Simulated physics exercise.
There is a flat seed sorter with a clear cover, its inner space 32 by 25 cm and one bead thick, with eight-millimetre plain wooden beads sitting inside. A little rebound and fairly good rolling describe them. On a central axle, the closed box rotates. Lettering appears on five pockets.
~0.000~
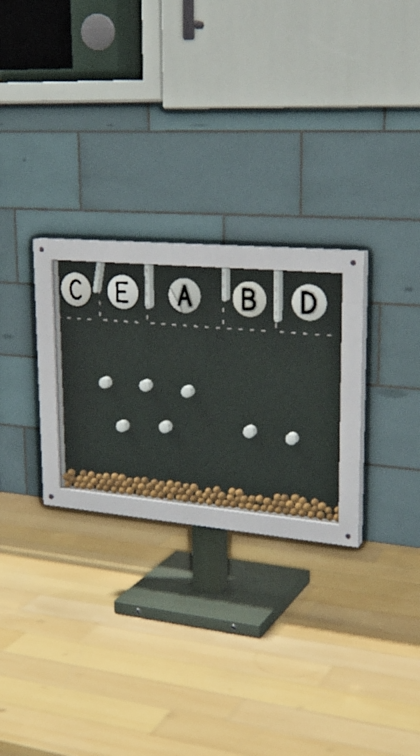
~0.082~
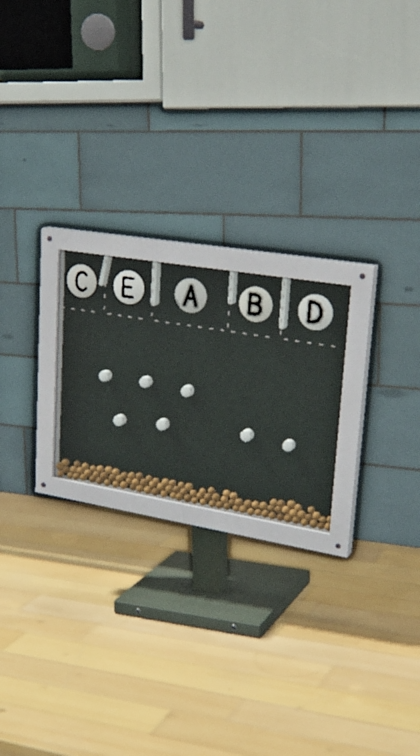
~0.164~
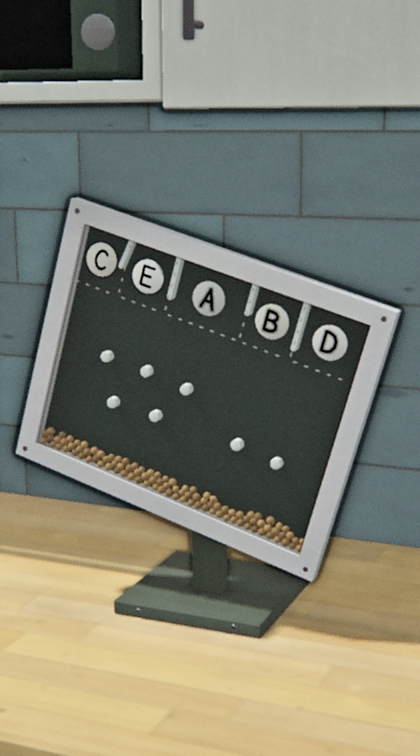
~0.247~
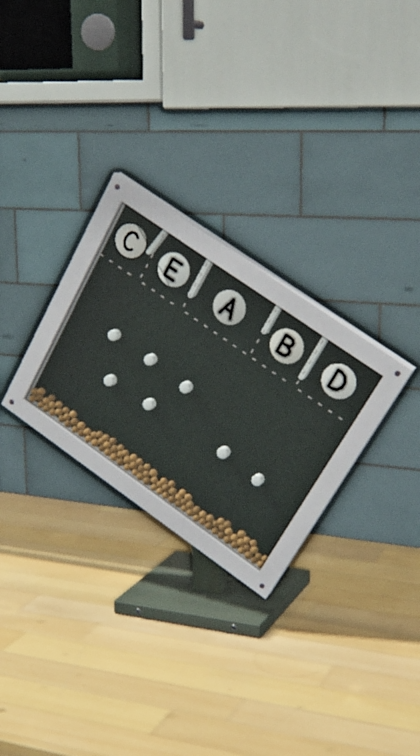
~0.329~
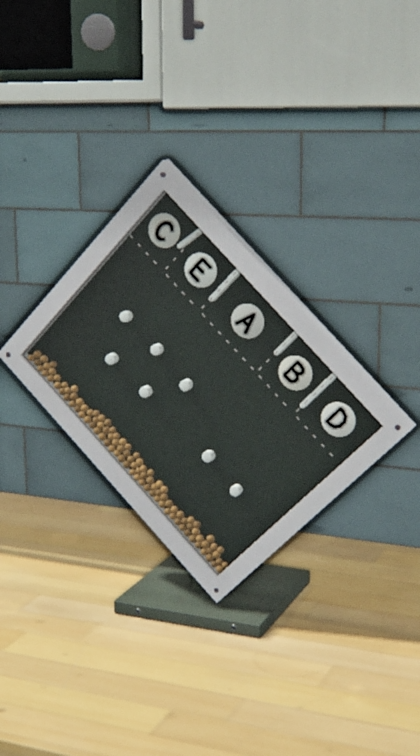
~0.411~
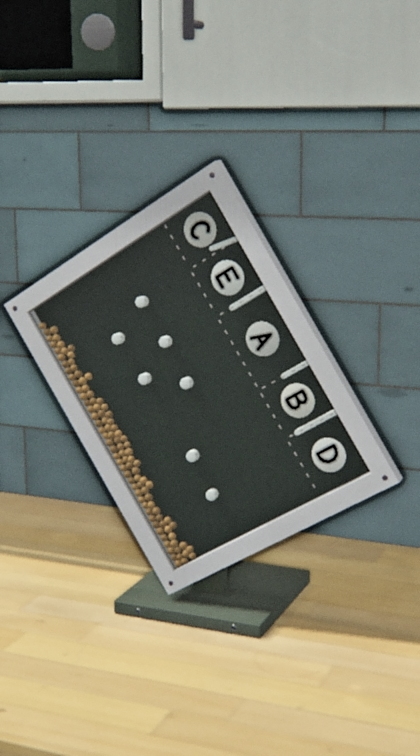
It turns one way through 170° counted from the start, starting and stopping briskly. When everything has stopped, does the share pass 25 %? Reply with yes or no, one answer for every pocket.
A - no, B - no, C - no, D - yes, E - no.
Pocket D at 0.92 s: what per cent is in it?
I'd say some 40 in a hundred.
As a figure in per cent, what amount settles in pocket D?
Share: Approx. 65 %.
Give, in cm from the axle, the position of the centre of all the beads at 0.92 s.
Offset: Approx. 9 cm left, 11 cm below.
By 0.67 s, it stands 102° clockwise; nothing in the marked areas.
By 0.92 s, it stands 145° clockwise; B 5 %, D 40 %.
By 1.14 s, it stands 170° clockwise; B 5 %, D 65 %.
All still by 1.8 s, it stands 170° clockwise; A 0 %, B 15 %, C 0 %, D 65 %, E 0 %, elsewhere 20 %.
